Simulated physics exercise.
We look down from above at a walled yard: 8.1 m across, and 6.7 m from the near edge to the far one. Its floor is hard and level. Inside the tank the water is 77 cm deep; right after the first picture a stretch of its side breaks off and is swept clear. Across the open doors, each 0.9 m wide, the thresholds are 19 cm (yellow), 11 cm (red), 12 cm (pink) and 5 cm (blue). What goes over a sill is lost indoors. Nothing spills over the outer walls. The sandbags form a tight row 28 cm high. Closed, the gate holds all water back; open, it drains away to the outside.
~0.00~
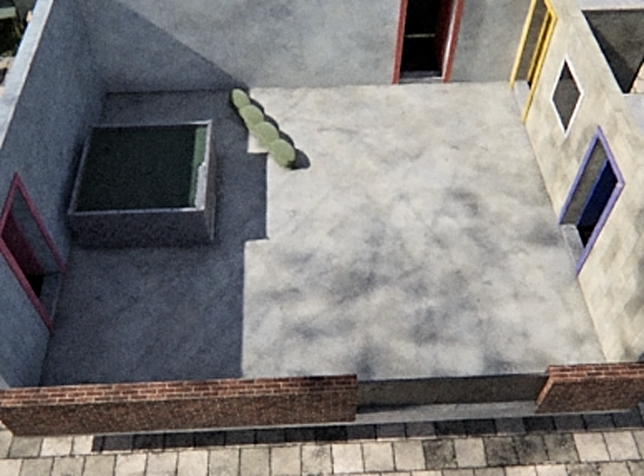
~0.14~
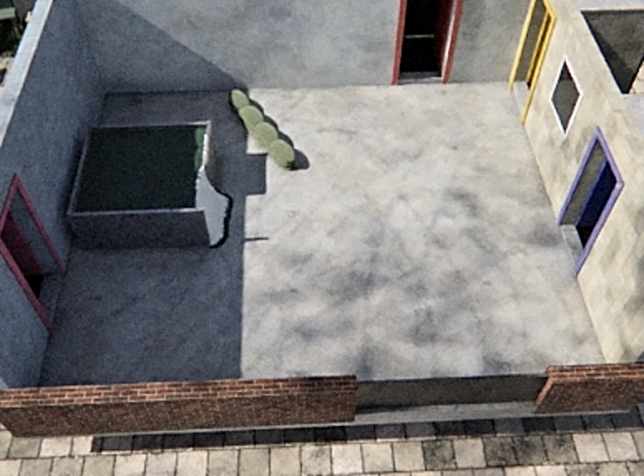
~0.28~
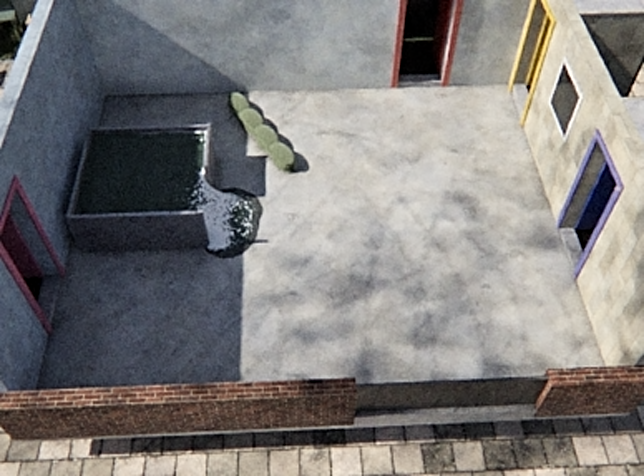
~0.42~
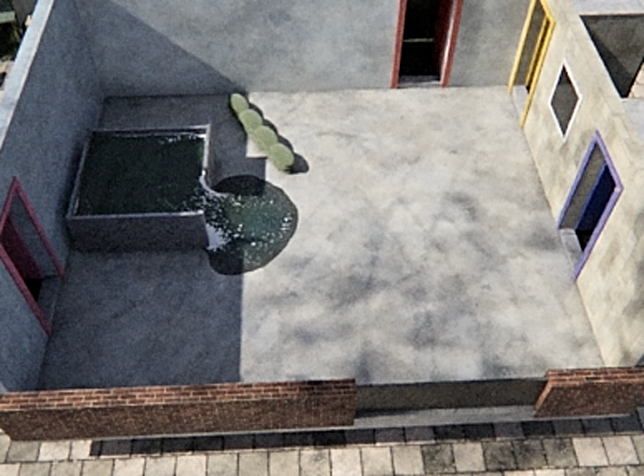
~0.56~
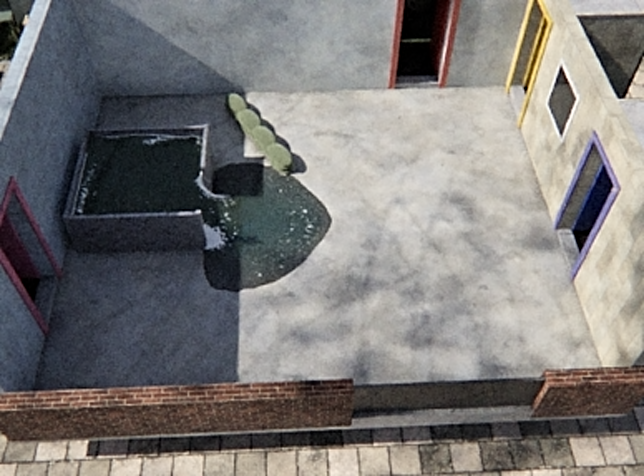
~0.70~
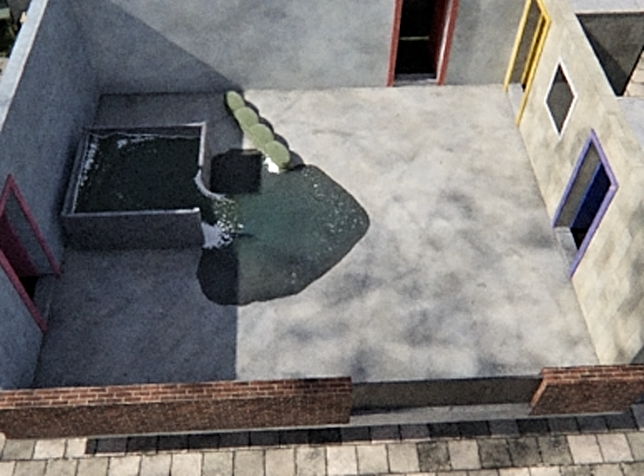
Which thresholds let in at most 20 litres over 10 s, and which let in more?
My guess is the yellow door lets through less than the limit, my guess is the red door lets through less than the limit, my guess is the pink door lets through less than the limit, my guess is the blue door lets through more than the limit.
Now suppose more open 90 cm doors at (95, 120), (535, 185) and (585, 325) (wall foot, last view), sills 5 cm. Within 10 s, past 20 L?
First doorway falls short, second gets there, third gets there.
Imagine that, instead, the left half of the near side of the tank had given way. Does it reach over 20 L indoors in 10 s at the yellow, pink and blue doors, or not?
Then yellow does not exceed it, pink exceeds it, blue exceeds it.
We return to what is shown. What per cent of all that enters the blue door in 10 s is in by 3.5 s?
Some 45 per cent by then.
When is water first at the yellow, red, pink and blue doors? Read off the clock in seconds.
The flood reaches yellow at 2.8 s, red at 3.0 s, pink not within the 10 s, and blue at 1.8 s.
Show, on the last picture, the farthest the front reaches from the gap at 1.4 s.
Point: Roughly (507, 239) in the last view.
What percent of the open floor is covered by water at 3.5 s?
I'd say around 60 % is wet.
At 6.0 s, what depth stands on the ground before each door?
Door by door in cm, yellow shows 10, red shows 7, pink shows 0, blue shows 11.
After 1.4 s water covers 30 % of the floor and is deepest (40 cm) near (212, 224); yellow door not reached, red door not reached, pink door not reached, blue door not reached.
After 2.2 s water covers 55 % of the floor and is deepest (29 cm) near (212, 224); yellow door not reached, red door not reached, pink door not reached, blue door 10 cm at the sill, 5 L in.
After 3.5 s water covers 60 % of the floor and is deepest (26 cm) near (576, 390); yellow door 13 cm at the sill, 0 L in, red door 5 cm at the sill, 0 L in, pink door not reached, blue door 16 cm at the sill, 84 L in.
After 6.0 s water covers 65 % of the floor and is deepest (13 cm) near (211, 233); yellow door 10 cm at the sill, 0 L in, red door 7 cm at the sill, 0 L in, pink door not reached, blue door 11 cm at the sill, 157 L in.
After 10.0 s water covers 80 % of the floor and is deepest (12 cm) near (284, 90); yellow door 9 cm at the sill, 0 L in, red door 9 cm at the sill, 0 L in, pink door not reached, blue door 7 cm at the sill, 192 L in.
